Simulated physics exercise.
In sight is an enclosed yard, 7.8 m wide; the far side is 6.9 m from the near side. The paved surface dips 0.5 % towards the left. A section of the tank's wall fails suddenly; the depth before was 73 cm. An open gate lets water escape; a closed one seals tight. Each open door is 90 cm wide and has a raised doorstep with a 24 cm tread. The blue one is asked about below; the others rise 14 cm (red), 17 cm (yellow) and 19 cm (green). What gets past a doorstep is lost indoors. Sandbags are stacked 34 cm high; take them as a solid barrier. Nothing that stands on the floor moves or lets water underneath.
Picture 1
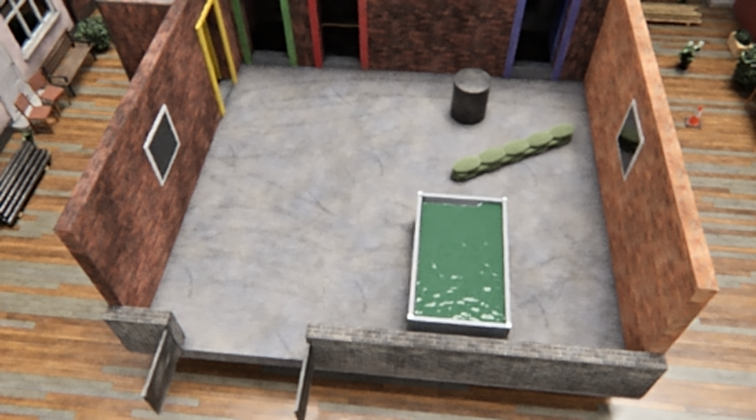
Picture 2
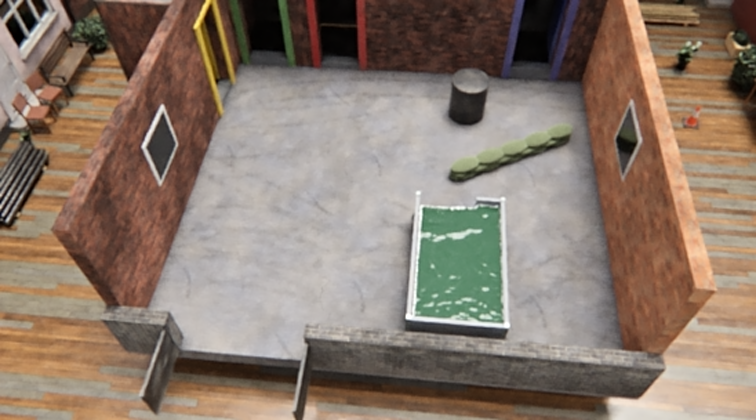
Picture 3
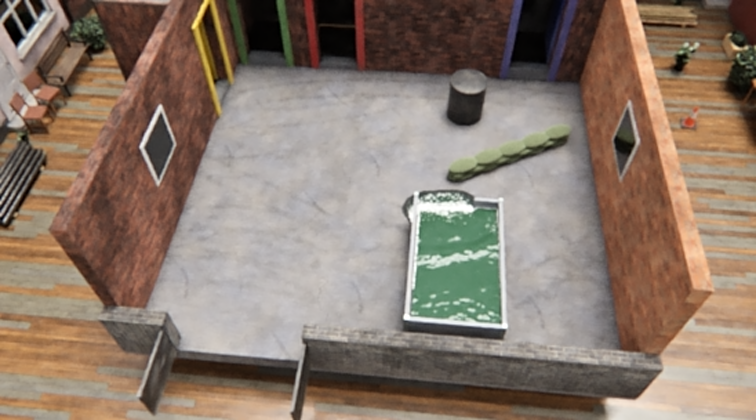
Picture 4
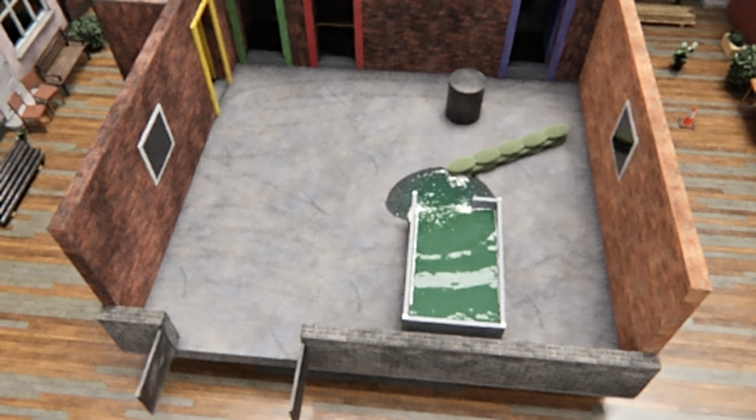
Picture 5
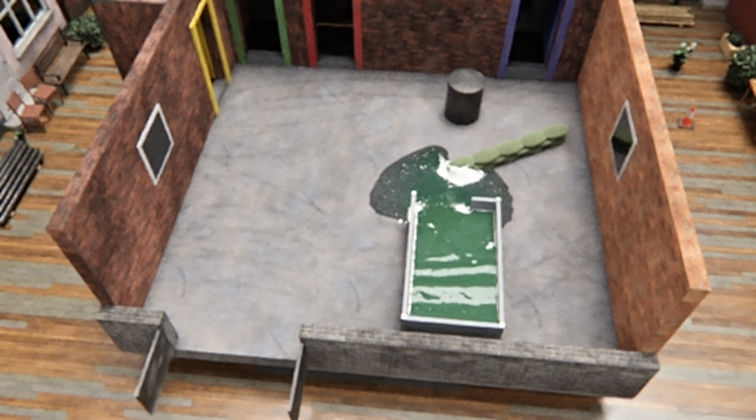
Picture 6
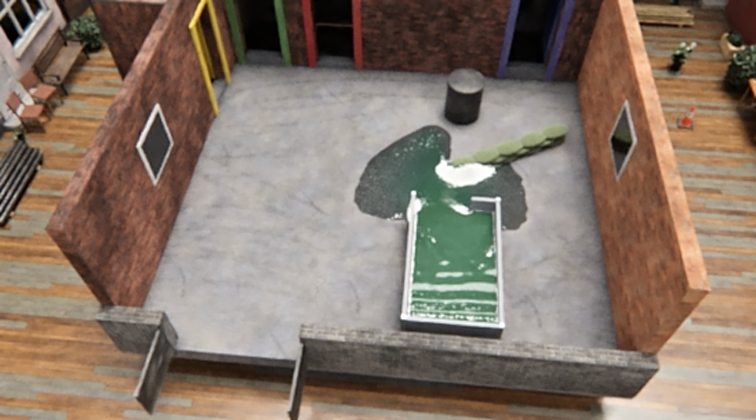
A tank of green liquid opens at its far side and liquid spreads across the paved yard.
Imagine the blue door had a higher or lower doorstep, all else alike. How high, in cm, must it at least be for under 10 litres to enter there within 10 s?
It would have to be roughly 6.5 cm high.
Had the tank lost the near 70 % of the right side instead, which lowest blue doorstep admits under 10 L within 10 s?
Some 10.0 cm.
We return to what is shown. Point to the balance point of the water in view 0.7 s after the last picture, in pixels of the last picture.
At about (445, 236).
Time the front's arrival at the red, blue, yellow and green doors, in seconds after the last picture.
Red 1.1 s, blue 2.4 s, yellow 2.4 s, green 1.6 s.
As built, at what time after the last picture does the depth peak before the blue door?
At about 3.5 s.
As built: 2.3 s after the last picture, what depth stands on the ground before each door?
In cm: Red 18, blue 2, yellow 1, green 13.
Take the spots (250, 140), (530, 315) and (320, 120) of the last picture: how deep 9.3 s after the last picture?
About 6, 5 and 6 cm.
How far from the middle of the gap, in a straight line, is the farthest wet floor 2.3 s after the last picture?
Roughly 6.4 m.
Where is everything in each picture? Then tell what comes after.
In the first picture, the tank at (460, 257) is whole and still, 73 cm deep; the blue door at (539, 41) is dry.
In the second picture, the gap is on the far side, the front 0.3 m out at a hidden place; the back of the tank holds 73 cm.
In the third picture, the front is at (453, 193), 0.8 m from the gap on the far side; 0.9 m2 of floor is wet, 73 cm left at the back.
In the fourth picture, the gap is on the far side, the front 1.4 m out at (437, 170); the back of the tank holds 73 cm.
In the fifth picture, the front is at (428, 150), 1.9 m from the gap on the far side; 3.1 m2 of floor is wet, 71 cm left at the back.
In the sixth picture, the front is at (429, 129), 2.5 m from the gap on the far side; 4.4 m2 of floor is wet, 64 cm left at the back; 2.6 m in a straight line remain to the blue door at (533, 42).
Then, 0.7 s after the last picture water covers 20 % of the floor, deepest (42 cm) near (450, 185); it has not reached the blue door.
Then, 2.3 s after the last picture water covers 45 % of the floor, deepest (35 cm) near (236, 63); it has not reached the blue door.
Then, 9.3 s after the last picture water covers 90 % of the floor, deepest (9 cm) near (135, 331); 6 cm at the blue door, 0 litres in over its 27 cm doorstep.
At the blue door as built, the water peaked near 11 cm, 3.5 s after the last picture.
With a doorstep of 5.5 cm, 20 litres would have come in within the 10 s; with 7.5 cm, 6 litres. So under 10 litres takes about 6.5 cm.
